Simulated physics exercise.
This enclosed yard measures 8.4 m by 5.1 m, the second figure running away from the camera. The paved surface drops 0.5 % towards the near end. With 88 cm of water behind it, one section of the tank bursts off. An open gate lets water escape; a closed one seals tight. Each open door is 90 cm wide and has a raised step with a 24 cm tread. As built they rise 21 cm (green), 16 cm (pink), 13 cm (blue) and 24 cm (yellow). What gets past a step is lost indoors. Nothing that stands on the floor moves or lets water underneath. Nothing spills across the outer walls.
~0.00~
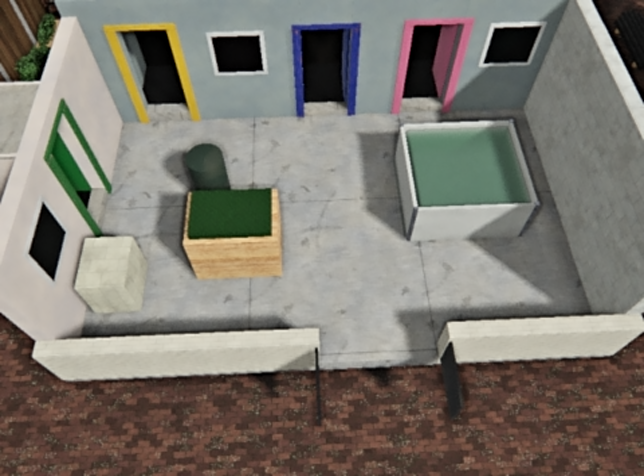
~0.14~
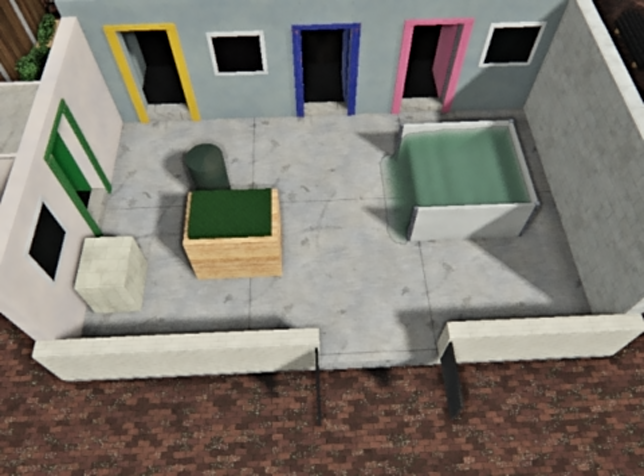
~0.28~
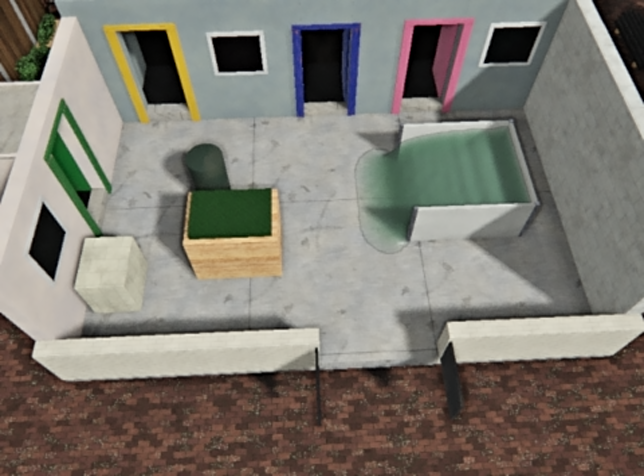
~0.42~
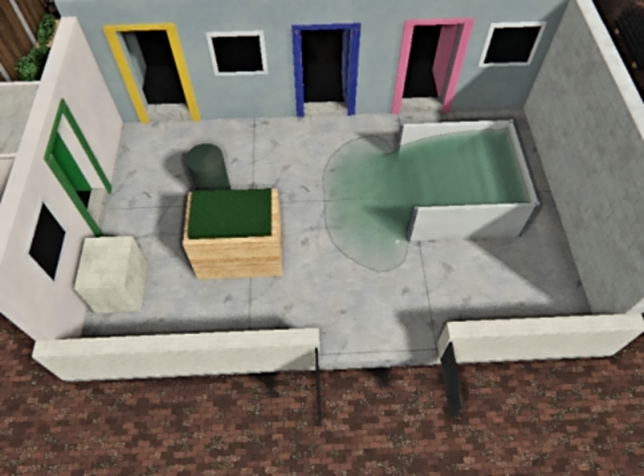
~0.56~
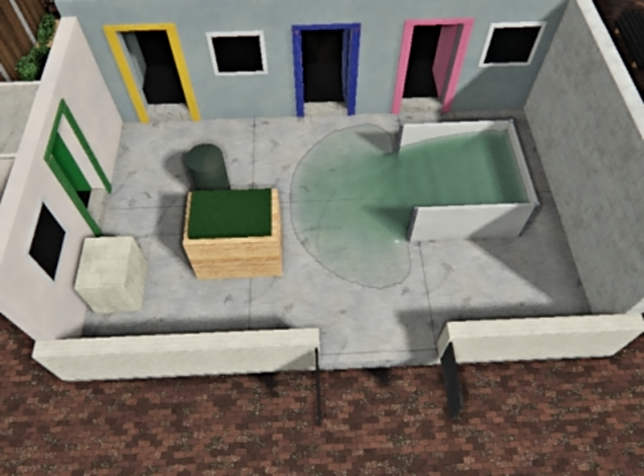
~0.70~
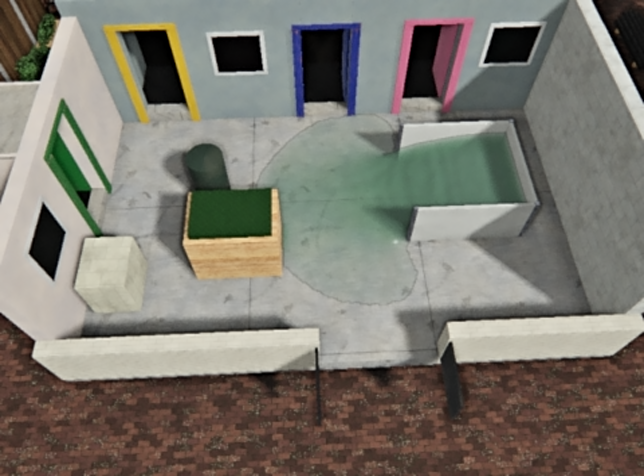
In a walled yard, green water pours from a tank's open left side and spreads leftward.
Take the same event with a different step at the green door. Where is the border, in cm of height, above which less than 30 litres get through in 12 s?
About 21 cm.
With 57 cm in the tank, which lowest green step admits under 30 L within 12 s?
Then roughly 11.0 cm.
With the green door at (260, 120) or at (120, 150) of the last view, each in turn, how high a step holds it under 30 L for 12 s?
Roughly 10.5 and 31 cm.
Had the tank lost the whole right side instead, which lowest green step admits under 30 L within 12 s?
Some 8.0 cm.
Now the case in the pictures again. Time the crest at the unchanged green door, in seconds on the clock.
Around 3.4 s.
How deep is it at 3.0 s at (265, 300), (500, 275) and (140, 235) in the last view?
In that order: 3, 0 and 4 cm.
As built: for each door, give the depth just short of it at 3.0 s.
In cm: Green 22, pink 0, blue 9, yellow 22.
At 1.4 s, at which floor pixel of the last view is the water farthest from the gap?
Near (102, 234).
After 1.4 s water covers 45 % of the floor, deepest (42 cm) near (291, 243); 5 cm at the green door, 0 litres in over its 21 cm step.
After 3.0 s water covers 65 % of the floor, deepest (42 cm) near (113, 179); 22 cm at the green door, 10 litres in over its 21 cm step.
After 12.0 s water covers 100 % of the floor, deepest (16 cm) near (516, 186); 7 cm at the green door, 27 litres in over its 21 cm step.
At the green door as built, the water arrived by 1.4 s and peaked near 29 cm at 3.4 s.
With a step of 16.5 cm, 75 litres would have come in within the 12 s; with 22.5 cm, 17 litres. So under 30 litres takes about 21 cm.
